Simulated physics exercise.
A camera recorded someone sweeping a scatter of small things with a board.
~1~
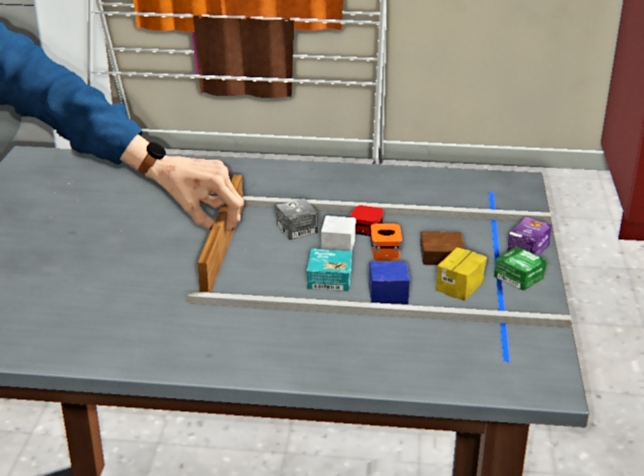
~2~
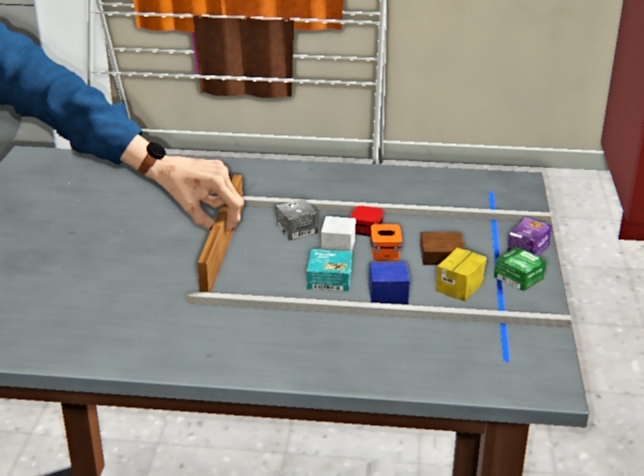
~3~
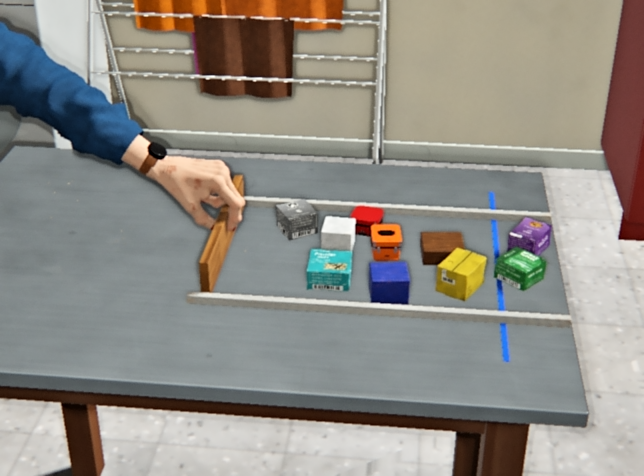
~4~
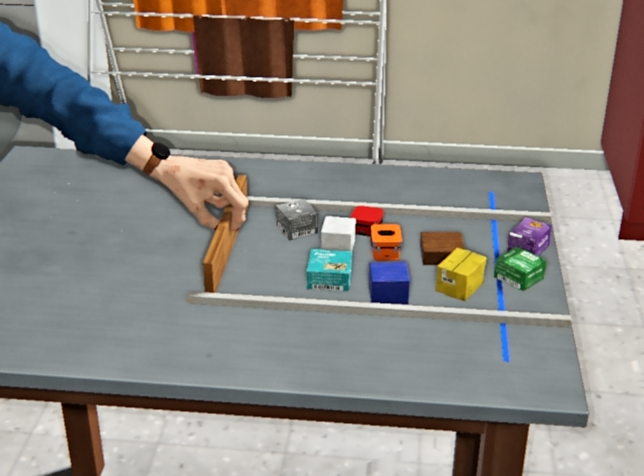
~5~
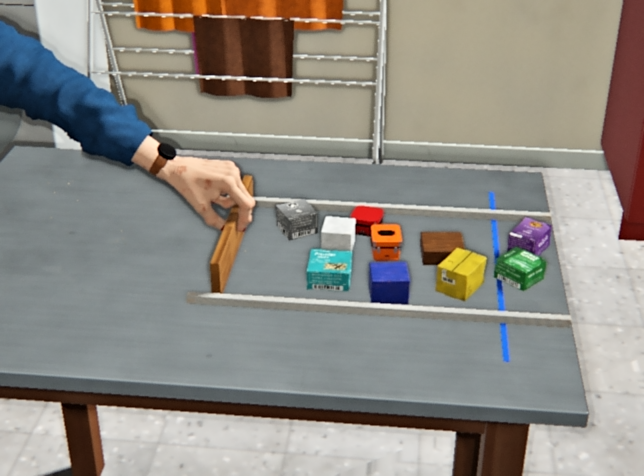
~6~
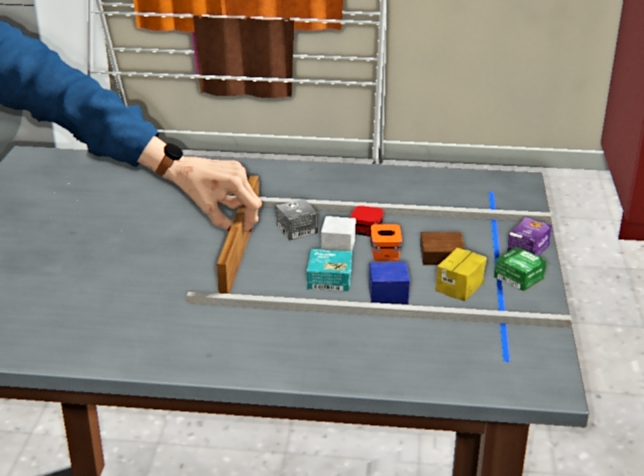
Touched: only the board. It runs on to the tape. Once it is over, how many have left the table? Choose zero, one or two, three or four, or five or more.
Three or four of them have left the table.
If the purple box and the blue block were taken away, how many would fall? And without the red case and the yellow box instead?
First try 2, second try 2.
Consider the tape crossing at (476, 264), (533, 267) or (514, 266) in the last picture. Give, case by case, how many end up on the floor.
2, 7, 6.
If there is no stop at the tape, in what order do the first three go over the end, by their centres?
It runs the purple box, the green box, and lastly the brown block.
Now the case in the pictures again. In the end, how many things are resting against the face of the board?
Total: 3.
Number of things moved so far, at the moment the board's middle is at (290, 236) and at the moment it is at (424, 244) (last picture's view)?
First position 1; second position 10.
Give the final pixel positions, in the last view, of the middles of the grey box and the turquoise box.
You'll find the grey box at roughly (513, 229) and the turquoise box at roughly (522, 282).
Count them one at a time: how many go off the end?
That would be exactly 3.
A little later, none off yet; purple box at rest near (529, 240); green box at rest near (520, 269); yellow box at rest near (461, 274).
When it is over, the number that fall off is three or four; down, brown block, green box and purple box.
